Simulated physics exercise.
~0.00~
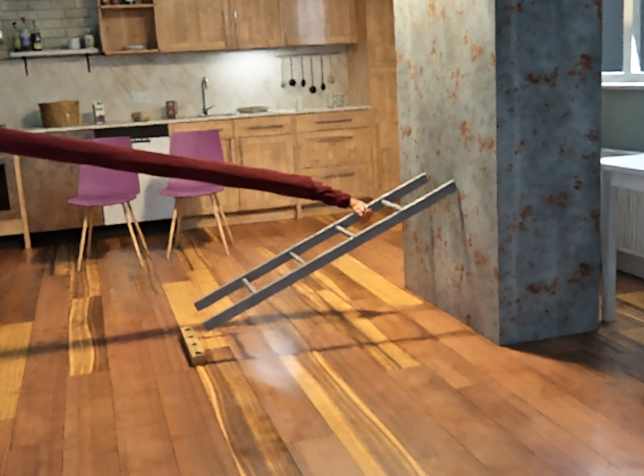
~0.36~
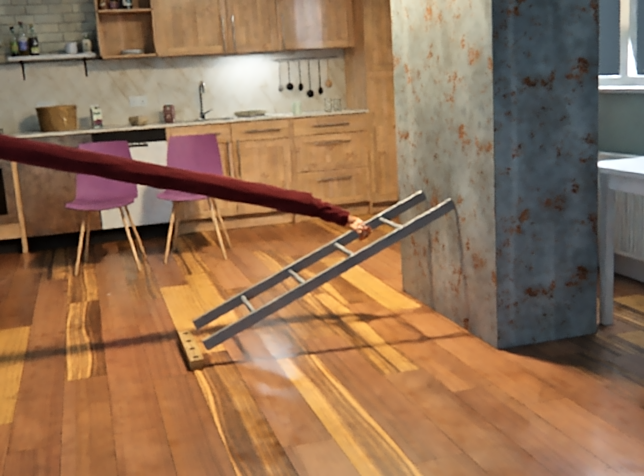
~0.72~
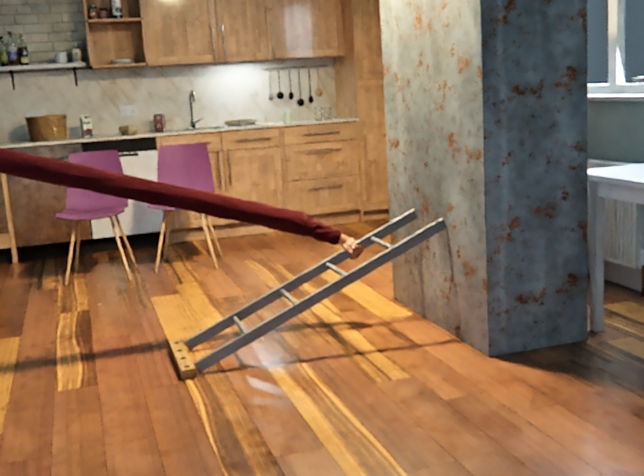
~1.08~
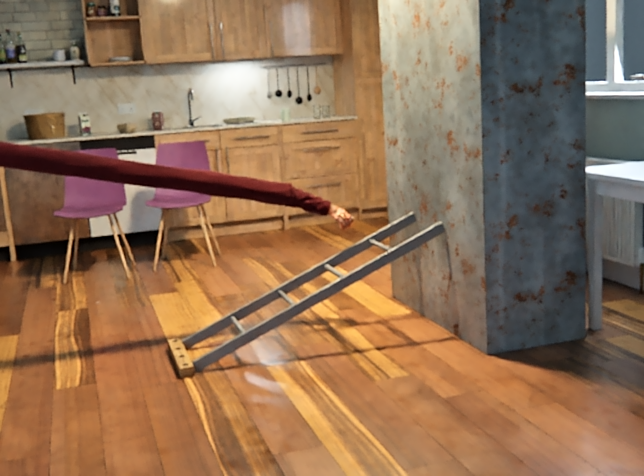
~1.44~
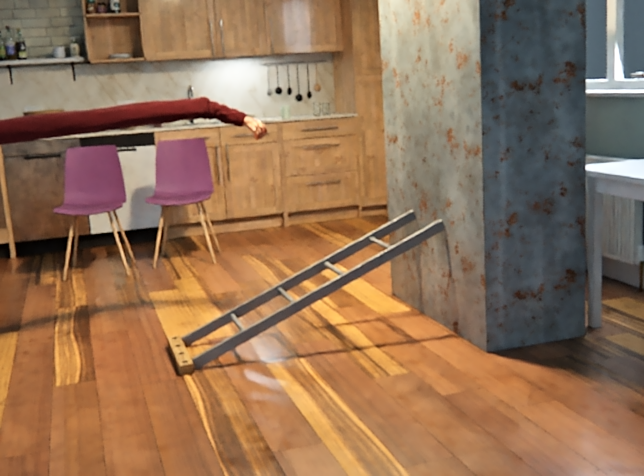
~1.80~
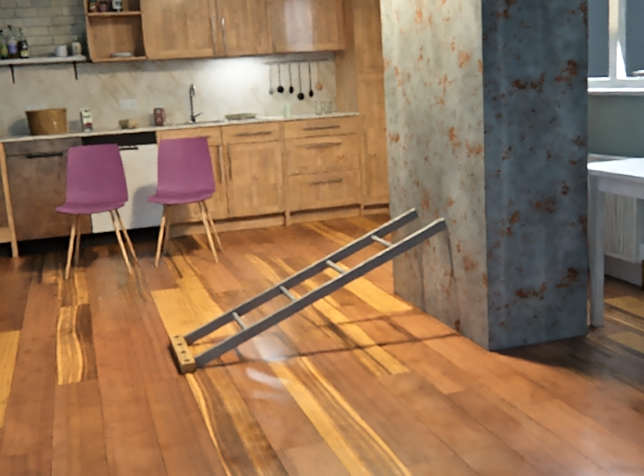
To begin with, a long arm in a dark red sleeve reaches in from the left and holds a grey, ladder-like rack at a slant in a kitchen with a wooden floor. The rack's foot is by a small batten lying on the boards, and its upper end points toward a tall, rust-speckled cupboard on the right. The hand lowers the rack a little as the view sways slightly. Then the fingers let go, and the arm lifts and draws back to the left, past two purple chairs, until it is out of sight. The rack stays where it was left, leaning at a low slant.
